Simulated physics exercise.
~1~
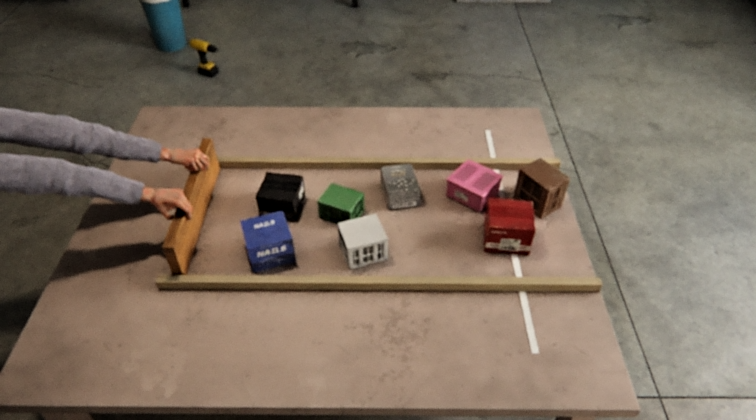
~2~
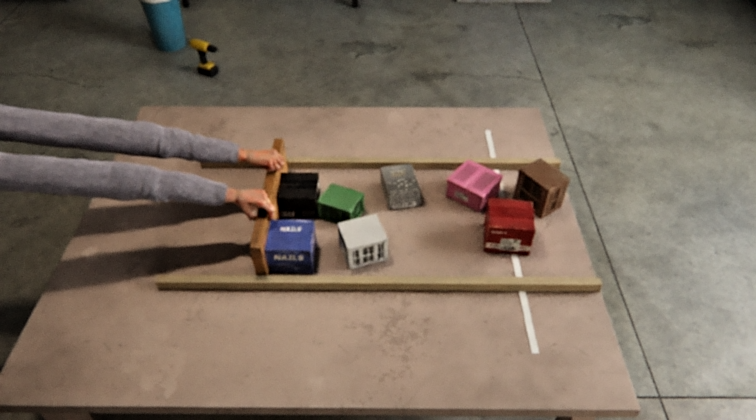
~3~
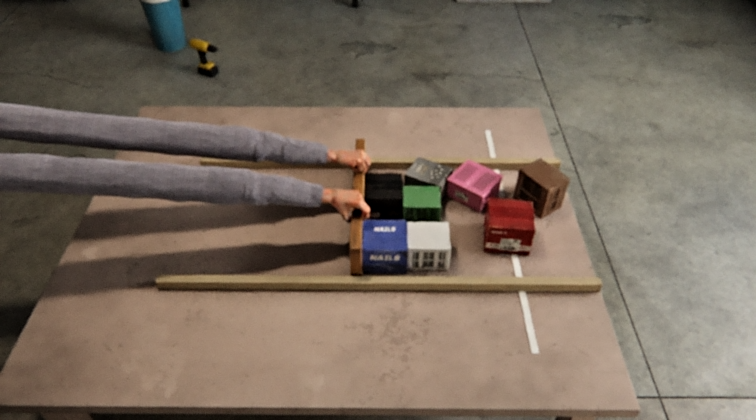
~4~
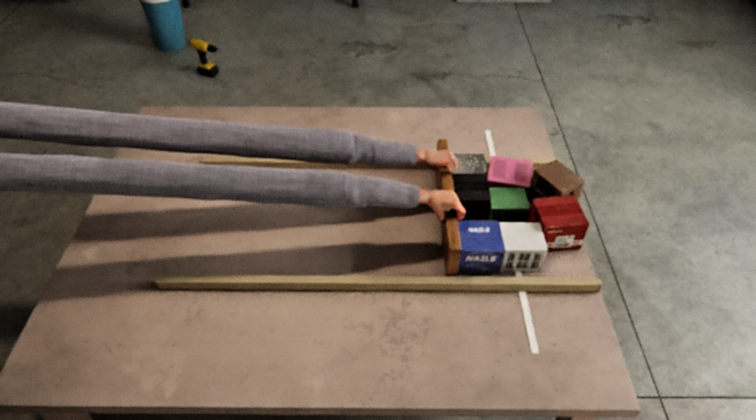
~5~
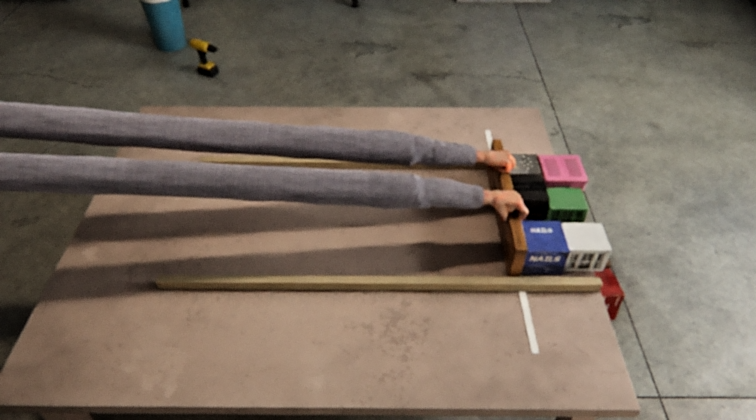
We see two hands push a plank rightward between two battens on a low platform, gathering boxes and crates into a cluster, until it reaches the tape and the red parcel and brown crate go over the far edge while the others remain.
